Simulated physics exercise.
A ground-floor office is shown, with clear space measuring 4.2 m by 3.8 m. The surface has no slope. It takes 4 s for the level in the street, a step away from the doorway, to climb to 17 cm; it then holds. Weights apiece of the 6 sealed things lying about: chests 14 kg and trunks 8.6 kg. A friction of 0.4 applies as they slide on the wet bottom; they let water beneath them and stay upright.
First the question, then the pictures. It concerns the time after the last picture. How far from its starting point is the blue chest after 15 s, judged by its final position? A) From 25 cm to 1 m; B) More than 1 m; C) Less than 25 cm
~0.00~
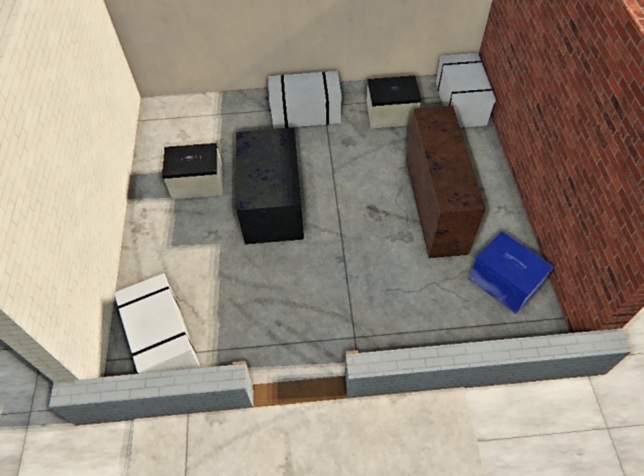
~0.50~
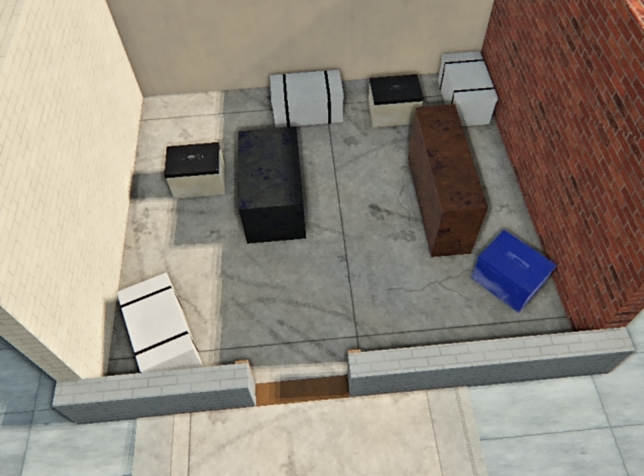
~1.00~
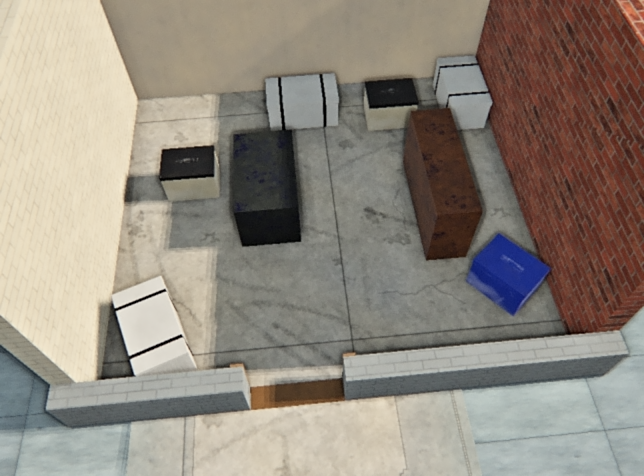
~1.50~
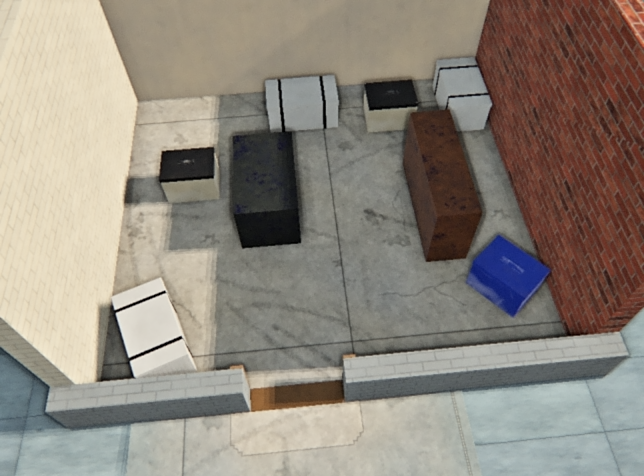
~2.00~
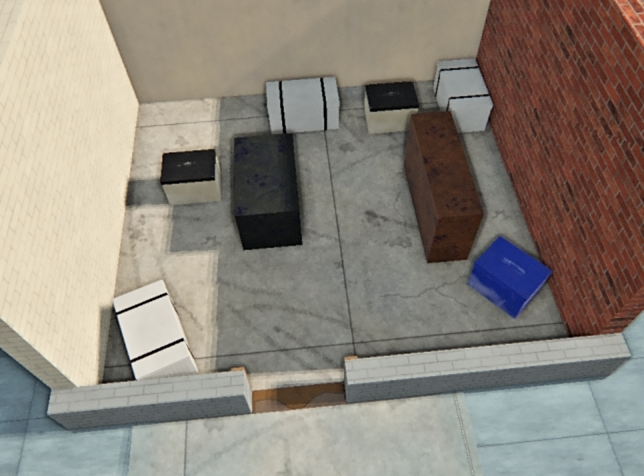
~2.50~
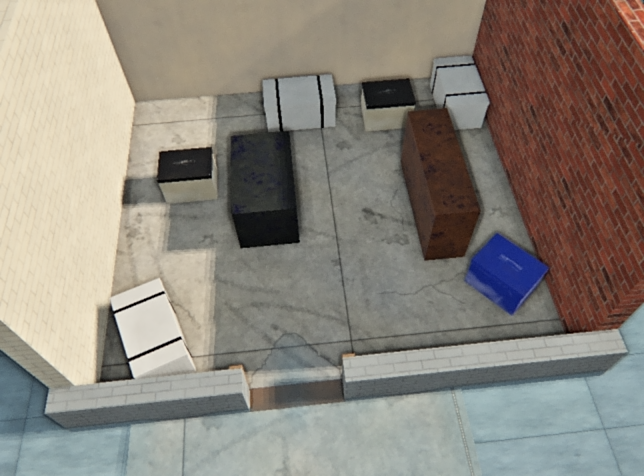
Answer: C.
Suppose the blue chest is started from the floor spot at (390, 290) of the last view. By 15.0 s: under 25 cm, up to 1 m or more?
Short answer, it keeps close to its start.
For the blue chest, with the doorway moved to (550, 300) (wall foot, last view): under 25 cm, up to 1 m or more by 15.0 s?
Blue chest: Goes a long way.
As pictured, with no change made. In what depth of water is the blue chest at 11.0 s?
About 3 cm.
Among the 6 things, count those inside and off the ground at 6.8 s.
Total: 0.
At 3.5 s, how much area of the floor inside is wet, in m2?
Near 2.0 m2 in all.
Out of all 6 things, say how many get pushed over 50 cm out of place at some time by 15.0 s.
That comes to 3.
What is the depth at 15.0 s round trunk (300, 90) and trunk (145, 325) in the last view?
Some 6 cm at the first, some 6 cm at the second.
After 3.5 s the blue chest is near (510, 263), 0.0 m from its start, aground; 0 afloat.
After 6.8 s the blue chest is near (510, 263), 0.0 m from its start, aground; 0 afloat.
After 11.0 s the blue chest is near (510, 263), 0.0 m from its start, aground; 3 afloat.
After 15.0 s the blue chest is near (509, 267), 0.0 m from its start, aground; 5 afloat.
